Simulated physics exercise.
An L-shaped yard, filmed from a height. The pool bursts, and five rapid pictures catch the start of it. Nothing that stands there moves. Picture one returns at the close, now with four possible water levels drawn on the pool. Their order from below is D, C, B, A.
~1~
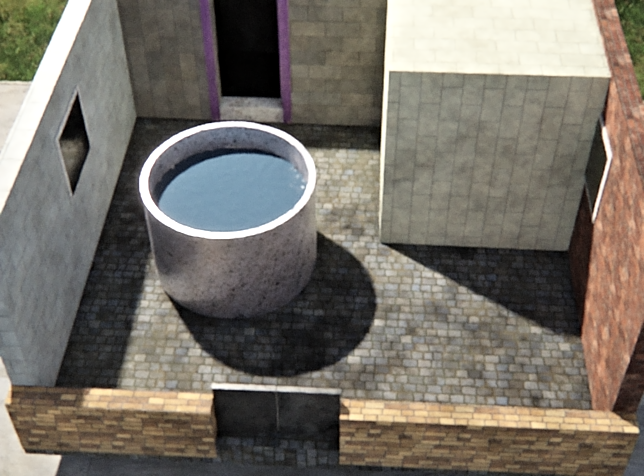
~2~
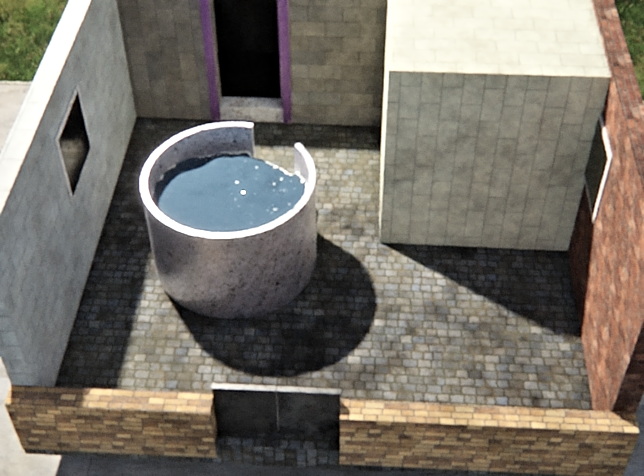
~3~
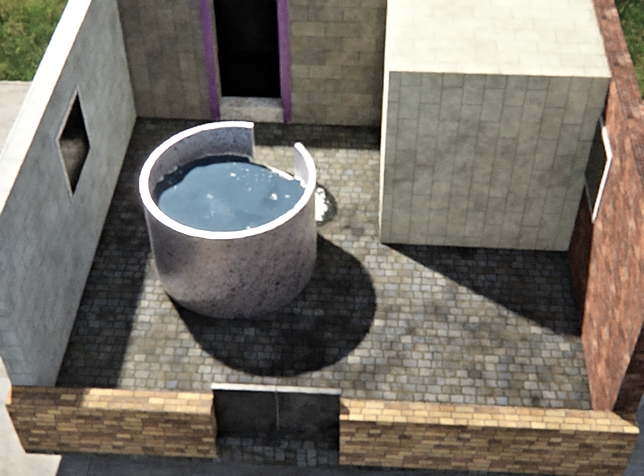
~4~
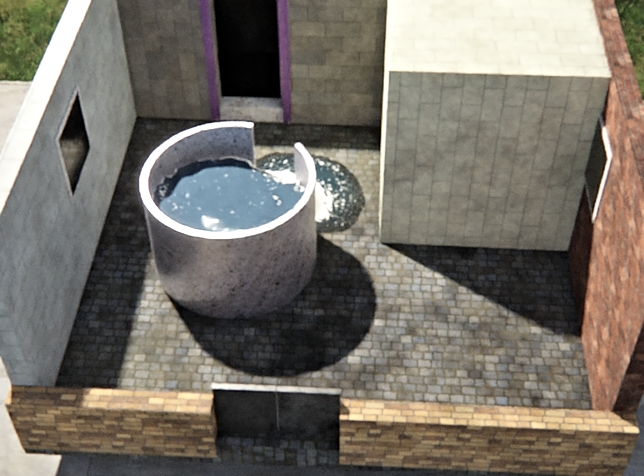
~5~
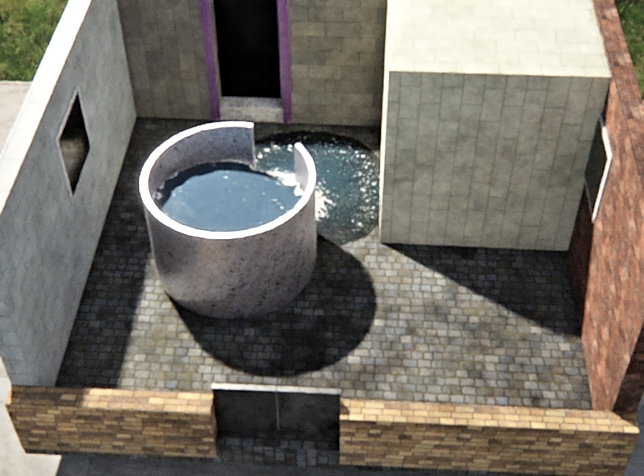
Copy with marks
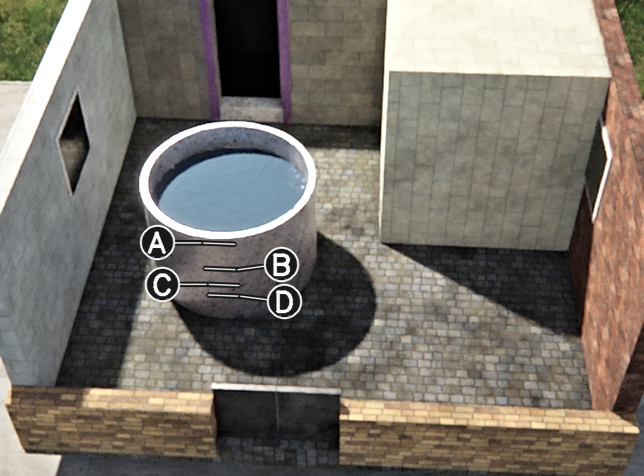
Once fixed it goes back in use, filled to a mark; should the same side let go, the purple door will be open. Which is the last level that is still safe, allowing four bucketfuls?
Mark B just does it.
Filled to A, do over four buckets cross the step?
Yes, it does.
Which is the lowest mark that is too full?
It is A.
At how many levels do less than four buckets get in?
Three of them.
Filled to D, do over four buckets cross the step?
No.
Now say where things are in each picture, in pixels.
The first frame shows water in the pool at rest, its middle at (230, 198); foot of the purple doorway at (252, 121); shut gate at (277, 394).
In the second frame, water covers 1 % of the ground, its front hidden from here.
In the third frame, water covers 3 % of the ground, its front hidden from here.
The fourth frame shows front seen at (344, 174), 8 % of the ground wet.
The fifth frame shows front seen at (355, 143), 15 % of the ground wet.
On the marked copy, A at (218, 243); B at (221, 269); C at (222, 284); D at (224, 295); from the bottom up D, C, B, A.
For mark A, about 8 bucketfuls get in.
For mark B, a splash gets over, under a bucket.
For mark C, nothing gets over.
For mark D, nothing gets over.
